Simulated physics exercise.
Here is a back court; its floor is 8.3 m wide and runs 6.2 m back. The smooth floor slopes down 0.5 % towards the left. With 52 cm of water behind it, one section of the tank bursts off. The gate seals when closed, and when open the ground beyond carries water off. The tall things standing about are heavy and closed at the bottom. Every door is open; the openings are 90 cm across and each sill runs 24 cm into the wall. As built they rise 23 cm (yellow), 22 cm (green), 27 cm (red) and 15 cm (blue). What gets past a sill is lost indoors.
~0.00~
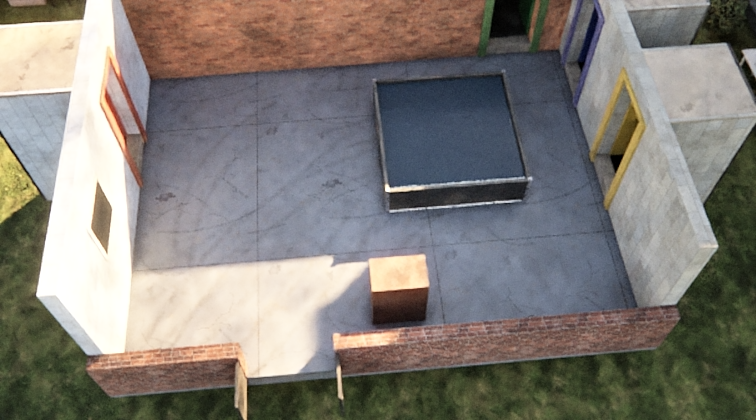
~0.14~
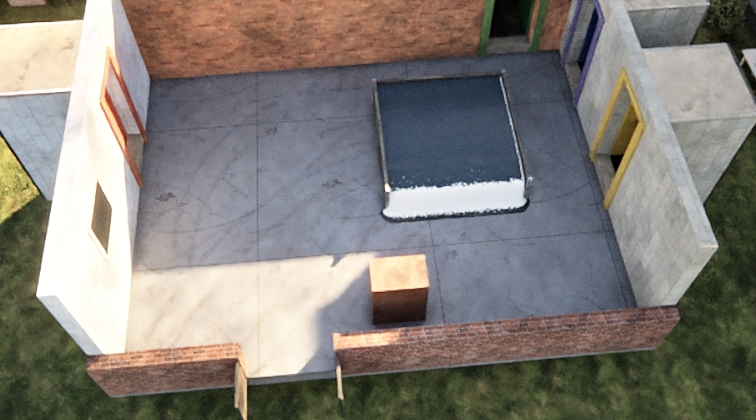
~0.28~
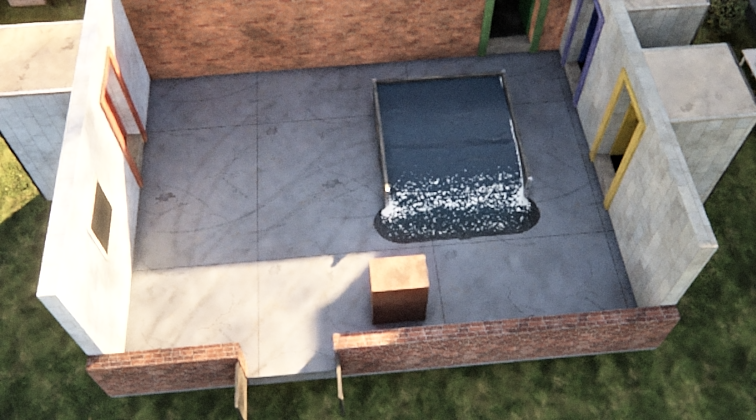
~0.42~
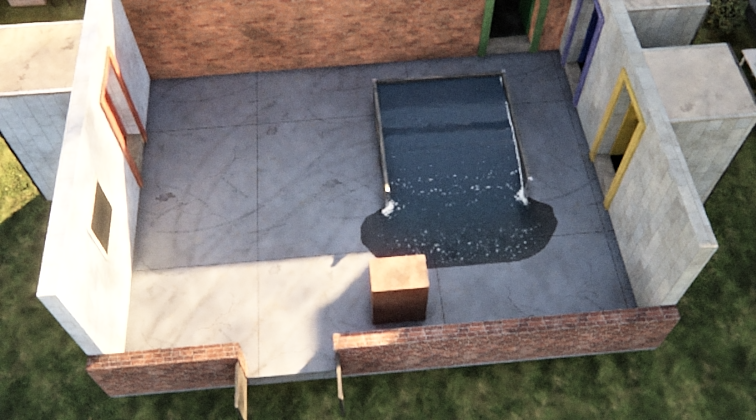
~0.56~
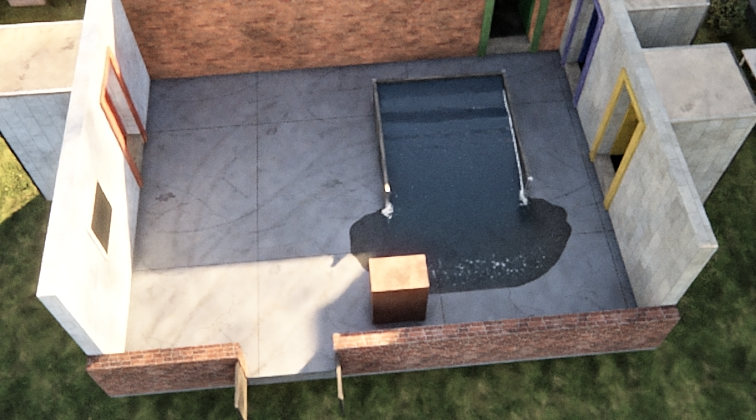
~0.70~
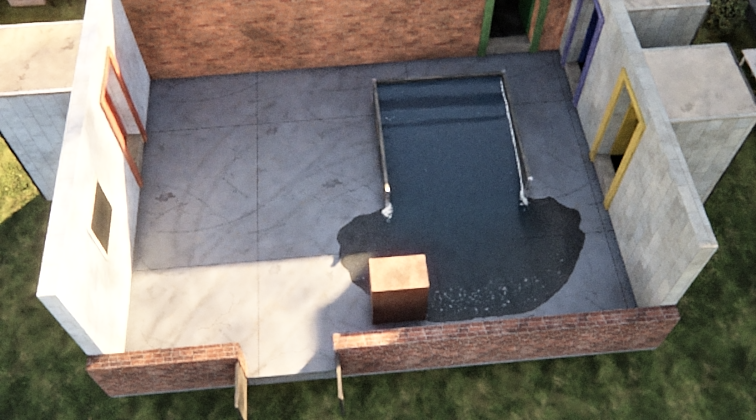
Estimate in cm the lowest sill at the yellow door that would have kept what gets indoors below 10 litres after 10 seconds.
It would have to be roughly 6 cm high.
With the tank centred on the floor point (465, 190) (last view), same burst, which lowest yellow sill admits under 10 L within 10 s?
About 5.5 cm.
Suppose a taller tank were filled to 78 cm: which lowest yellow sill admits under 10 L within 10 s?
Some 10.5 cm.
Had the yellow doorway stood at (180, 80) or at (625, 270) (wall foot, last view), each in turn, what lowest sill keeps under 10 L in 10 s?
Roughly 9.5 and 22 cm.
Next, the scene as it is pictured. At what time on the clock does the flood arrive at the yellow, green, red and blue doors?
Arrival: Yellow 3.4 s, green 5.0 s, red 5.0 s, blue 4.5 s.
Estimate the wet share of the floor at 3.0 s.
About 40 per cent.
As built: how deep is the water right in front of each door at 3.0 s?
Depths in cm: Yellow 0, green 0, red 0, blue 0.
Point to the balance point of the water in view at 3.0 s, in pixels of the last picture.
At about (458, 246).
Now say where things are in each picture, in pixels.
In the first frame, still water, 52 cm deep, in the tank at (448, 131); the yellow door at (614, 148) is dry.
In the second frame, the front is at (390, 218), 0.2 m from the gap at (457, 198); 0.3 m2 of floor is wet, 52 cm left at the back.
In the third frame, the gap is at (456, 199), the front 0.6 m out at (396, 238); the back of the tank holds 52 cm.
In the fourth frame, water pours out at (456, 199) and has run 1.2 m, to a hidden place; about 8 cm deep outside, 52 cm at the back.
In the fifth frame, water pours out at (456, 199) and has run 1.6 m, to a hidden place; about 7 cm deep outside, 52 cm at the back.
In the sixth frame, the front is at (469, 315), 2.2 m from the gap at (456, 199); 6.2 m2 of floor is wet, 52 cm left at the back; 1.2 m in a straight line remain to the yellow door at (614, 148).
After 1.4 s water covers 25 % of the floor, deepest (36 cm) near (464, 333); it has not reached the yellow door.
After 3.0 s water covers 40 % of the floor, deepest (38 cm) near (633, 328); it has not reached the yellow door.
After 10.0 s water covers 90 % of the floor, deepest (14 cm) near (304, 77); 4 cm at the yellow door, 0 litres in over its 23 cm sill.
At the yellow door as built, the water arrived by 3.4 s and peaked near 9 cm at 5.6 s.
Run again over the same 10 s with other heights there, 20 litres in over 5 cm, 2 litres over 8 cm. The limit of 10 litres is kept from about 6 cm up.
